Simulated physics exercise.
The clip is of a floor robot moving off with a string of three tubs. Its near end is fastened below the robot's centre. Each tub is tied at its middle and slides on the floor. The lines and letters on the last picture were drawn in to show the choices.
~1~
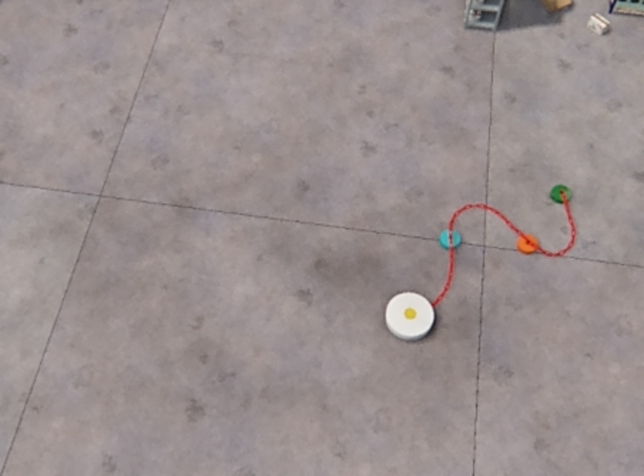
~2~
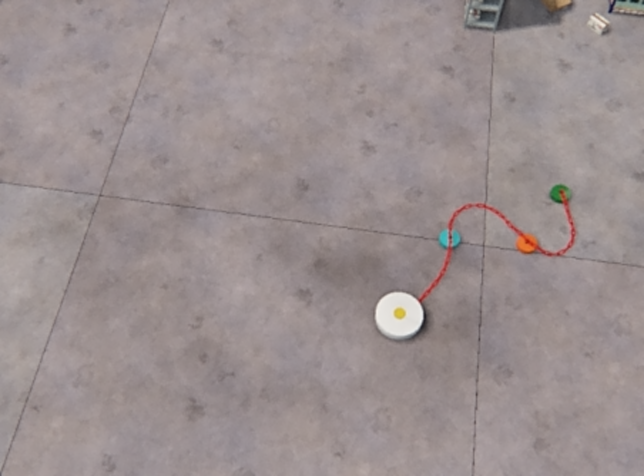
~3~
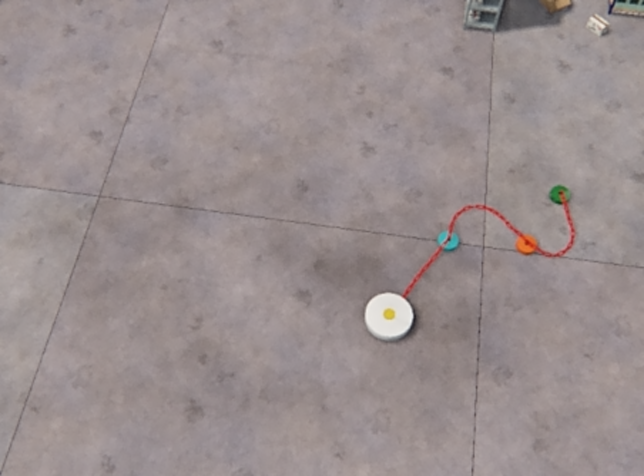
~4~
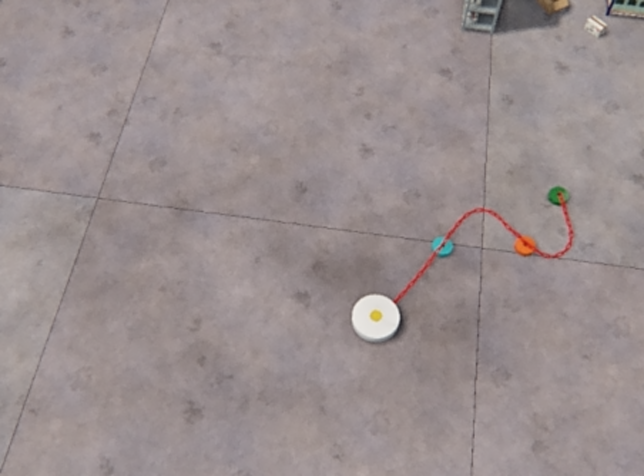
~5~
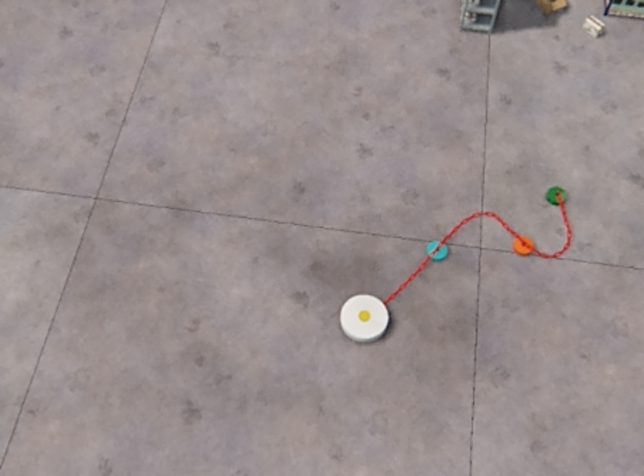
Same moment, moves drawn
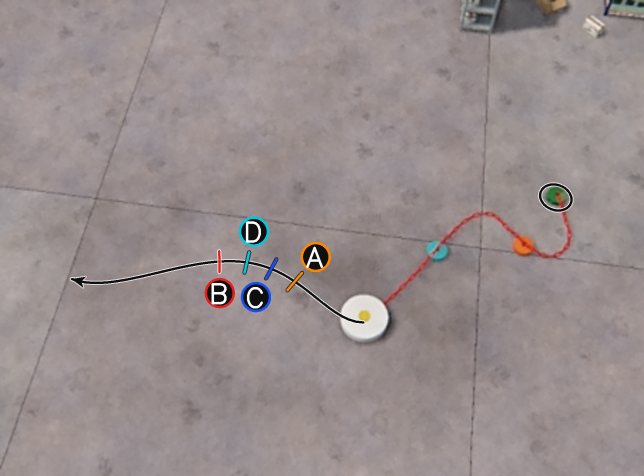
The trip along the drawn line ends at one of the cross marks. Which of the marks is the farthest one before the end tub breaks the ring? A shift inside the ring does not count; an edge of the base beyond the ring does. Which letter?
Up to mark D.
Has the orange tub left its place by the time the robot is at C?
Yes.
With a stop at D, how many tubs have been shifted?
By then, two.
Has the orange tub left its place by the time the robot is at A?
No.
On the marked copy, A at (295, 282); B at (219, 262); C at (271, 269); D at (247, 262); the ring at (556, 197); the route from (364, 323) via (227, 261) to (72, 279).
Following D. Soon after the start, robot (321, 298); green tub (557, 196); orange tub (523, 246); turquoise tub (421, 262).
Later, robot (284, 271); green tub (557, 196); orange tub (515, 248); turquoise tub (393, 267).
In the end, robot (246, 259); green tub (557, 196); orange tub (481, 252); turquoise tub (355, 263); the ringed tub at the far end is still in its ring.
As for the rest, A is safe but short; B drags the last tub to (545, 202); C is safe but short.
